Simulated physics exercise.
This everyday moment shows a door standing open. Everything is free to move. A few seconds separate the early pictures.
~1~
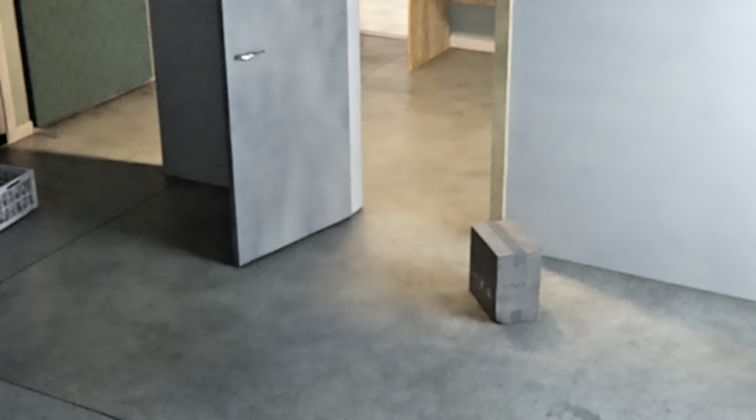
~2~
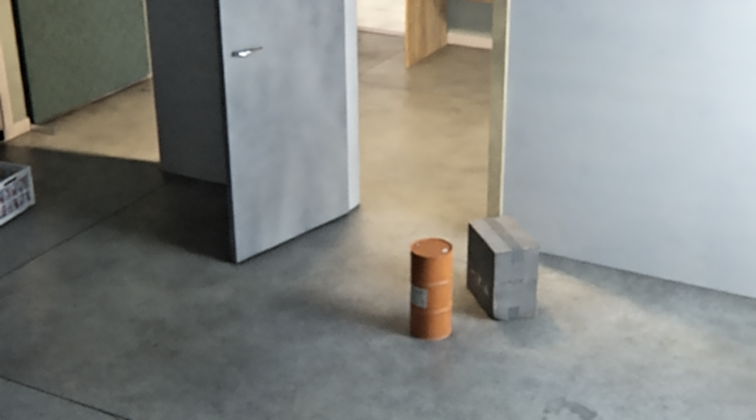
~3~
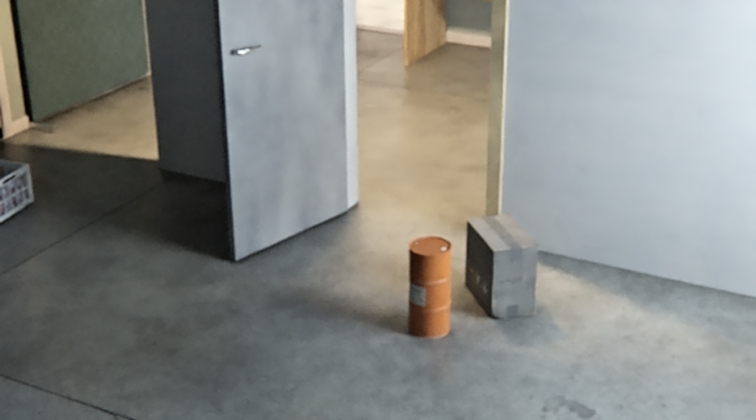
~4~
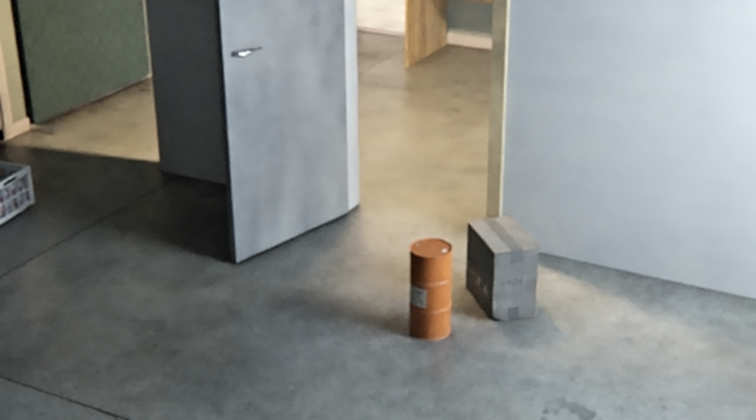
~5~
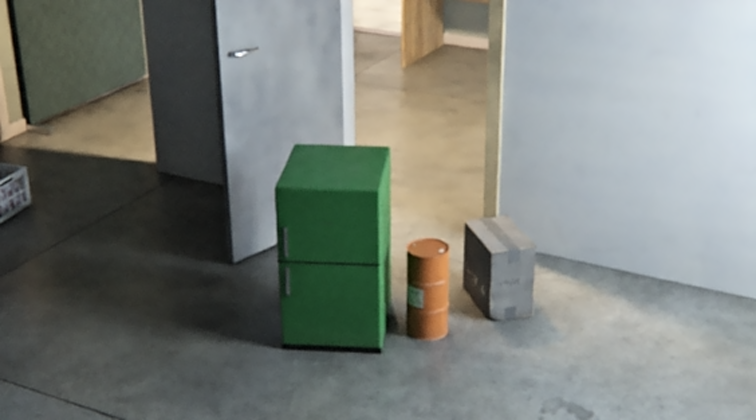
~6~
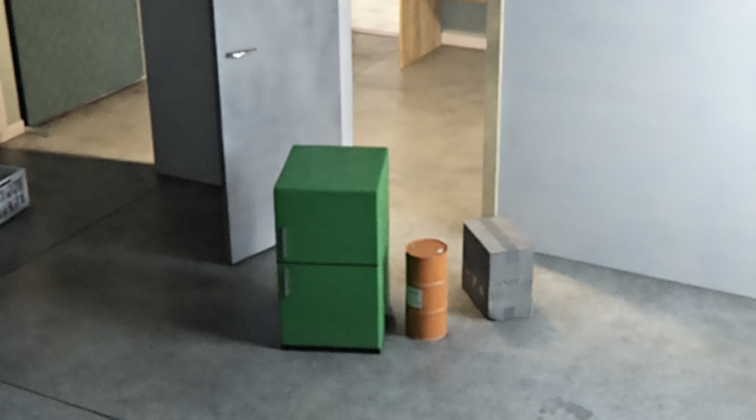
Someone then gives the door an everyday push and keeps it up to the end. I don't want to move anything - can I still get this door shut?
Yes, the push succeeds.
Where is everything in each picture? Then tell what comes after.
Door wide open and still, in the first picture.
Door wide open and still; orange canister (431, 289); grey box (502, 268), in the second picture.
Door wide open and still; orange canister (430, 287); grey box (501, 266), in the third picture.
Door wide open and still; orange canister (430, 289); grey box (501, 268), in the fourth picture.
Door wide open and still; orange canister (428, 289); grey box (498, 268), in the fifth picture.
Door wide open and still; green appliance (336, 247); orange canister (426, 290), in the sixth picture.
Then, 1.00 s later than the last frame, open by 73°.
Then, 1.70 s later than the last frame, open by 35°.
When it is over, open by 0°; all 3 as before. End places, in pixels of the last picture, green appliance near (336, 247).
